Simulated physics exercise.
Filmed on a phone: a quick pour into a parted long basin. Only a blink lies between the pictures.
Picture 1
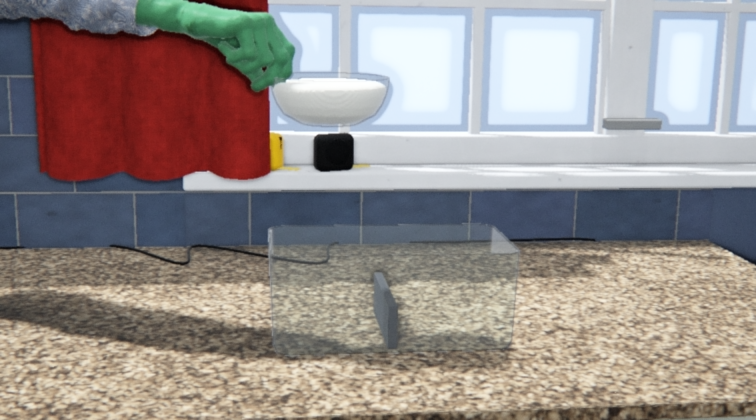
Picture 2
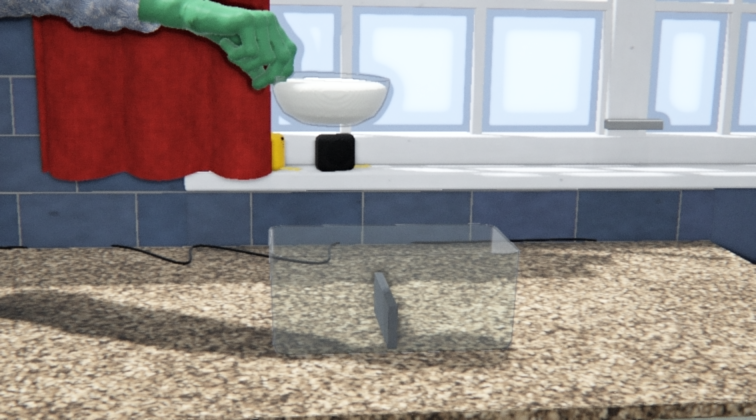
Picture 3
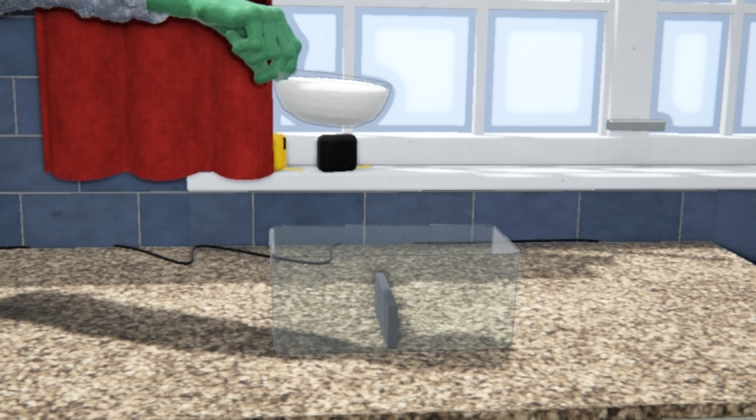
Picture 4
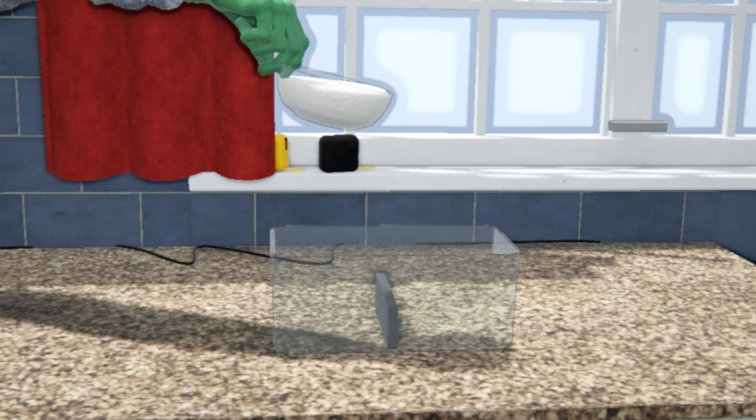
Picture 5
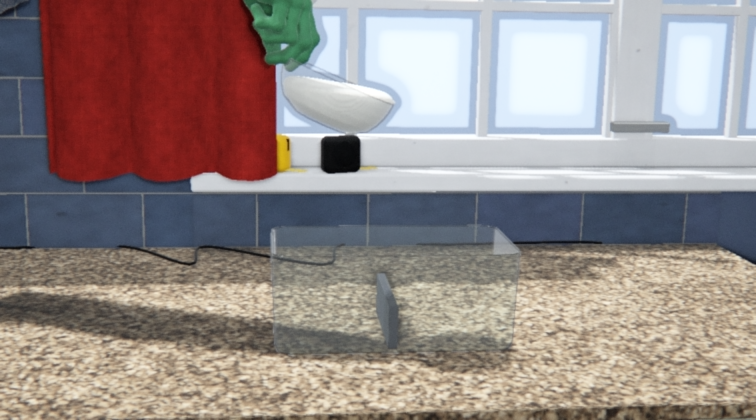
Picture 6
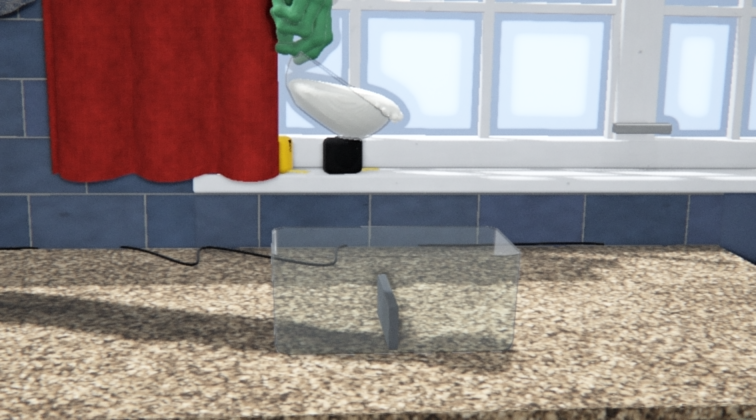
A green hand with a grey sleeve holds a white bowl by its left edge at a kitchen counter, seen from the front at about counter height. Behind a clear, parted basin on the speckled brown counter are a red cloth, blue tiles, a bright window, and small yellow and black objects on the white sill. The hand shifts right and turns, steadily tilting the bowl down to the right, while the view drifts very slightly.
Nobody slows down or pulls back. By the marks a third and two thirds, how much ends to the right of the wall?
The share right of the wall is above two thirds.
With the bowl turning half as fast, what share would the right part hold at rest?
Some 95 per cent.
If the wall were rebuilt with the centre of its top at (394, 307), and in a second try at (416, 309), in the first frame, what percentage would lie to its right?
About 65 and 55 per cent.
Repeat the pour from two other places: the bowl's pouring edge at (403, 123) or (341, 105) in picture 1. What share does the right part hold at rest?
About 85 and 40 per cent.
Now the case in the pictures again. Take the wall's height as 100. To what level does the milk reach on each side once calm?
Near 10 on the left, 40 on the right.
A moment on, the bowl is tipped on its side and 5 per cent is still to pour, 0 is left of the wall and 38 right of it.
Next, the bowl is tipped right over and 0 per cent is still to pour, 8 is left of the wall and 85 right of it.
Then the bowl is tipped right over and 0 per cent is still to pour, 13 is left of the wall and 84 right of it.
Later the bowl is tipped right over and 0 per cent is still to pour, 13 is left of the wall and 84 right of it.
In the end 13 per cent lies left of the wall, 84 right of it and 3 outside.
